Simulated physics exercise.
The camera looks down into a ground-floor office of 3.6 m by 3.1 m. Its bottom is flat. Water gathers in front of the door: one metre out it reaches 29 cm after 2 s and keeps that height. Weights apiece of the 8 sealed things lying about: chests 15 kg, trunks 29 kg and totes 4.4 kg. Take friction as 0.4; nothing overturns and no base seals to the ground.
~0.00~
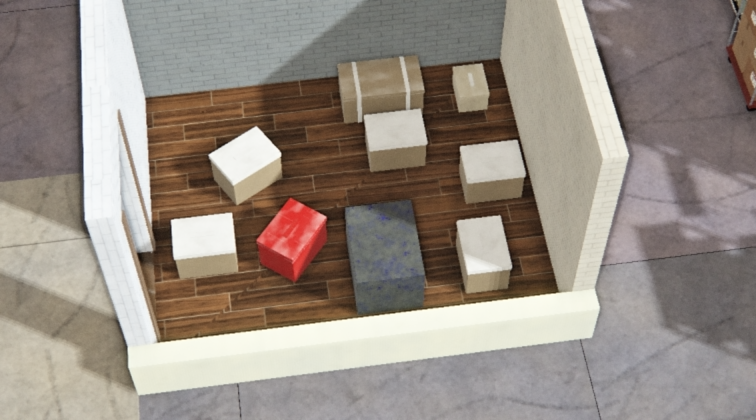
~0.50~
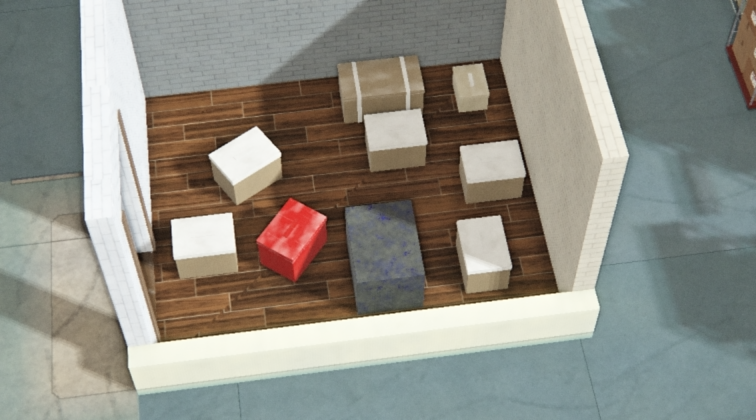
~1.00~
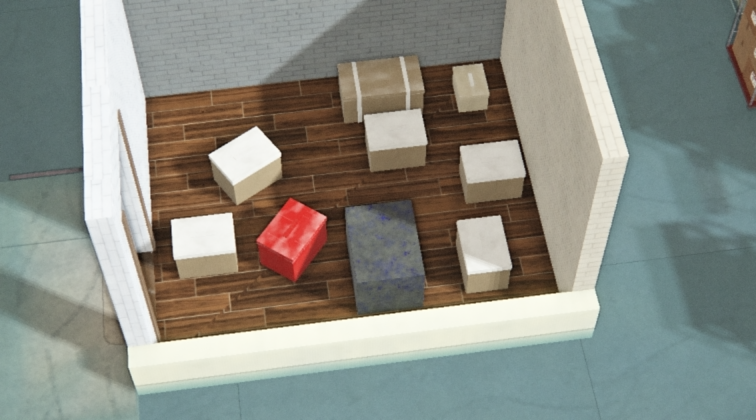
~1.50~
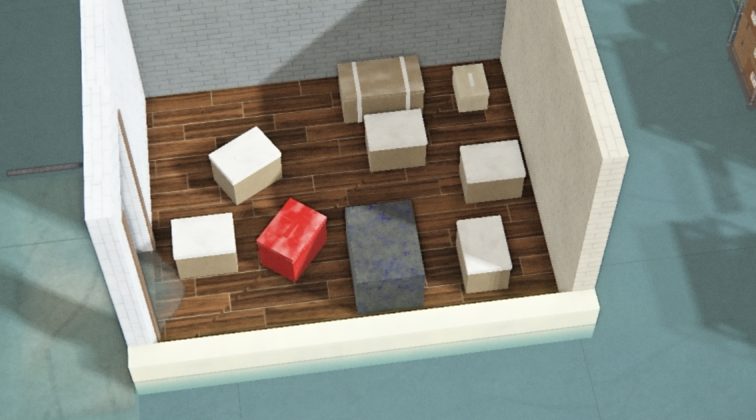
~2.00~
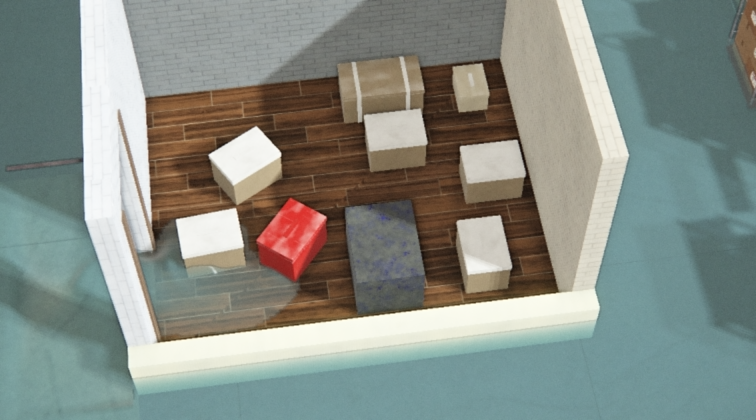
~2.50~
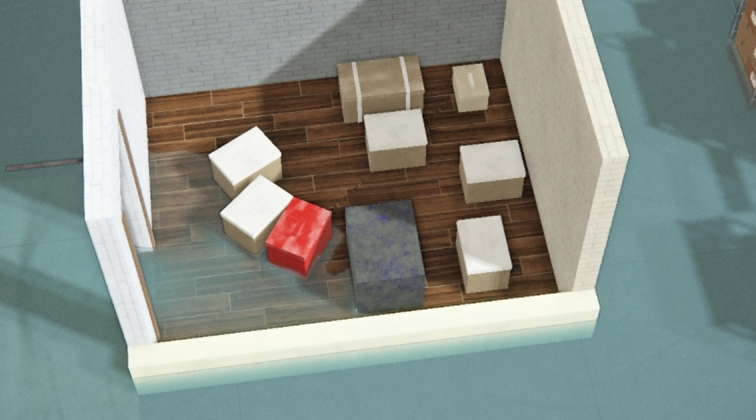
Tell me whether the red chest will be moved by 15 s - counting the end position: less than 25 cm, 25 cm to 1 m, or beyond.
Red chest ends far away.
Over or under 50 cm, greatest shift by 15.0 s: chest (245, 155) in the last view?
Answer: Short of it.
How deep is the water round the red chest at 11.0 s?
Roughly 17 cm.
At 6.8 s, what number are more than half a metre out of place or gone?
I count 4.
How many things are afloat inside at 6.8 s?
I count 7.
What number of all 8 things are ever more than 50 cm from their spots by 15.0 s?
I count 7.
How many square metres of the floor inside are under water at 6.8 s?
Some 10.5 m2.
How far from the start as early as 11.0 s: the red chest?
About 200 cm.
After 3.5 s the red chest is near (327, 205), 0.4 m from its start, afloat; 1 afloat.
After 6.8 s the red chest is near (489, 146), 2.0 m from its start, afloat; 7 afloat.
After 11.0 s the red chest is near (507, 179), 2.0 m from its start, afloat; 8 afloat.
After 15.0 s the red chest is near (451, 197), 1.5 m from its start, afloat; 8 afloat.
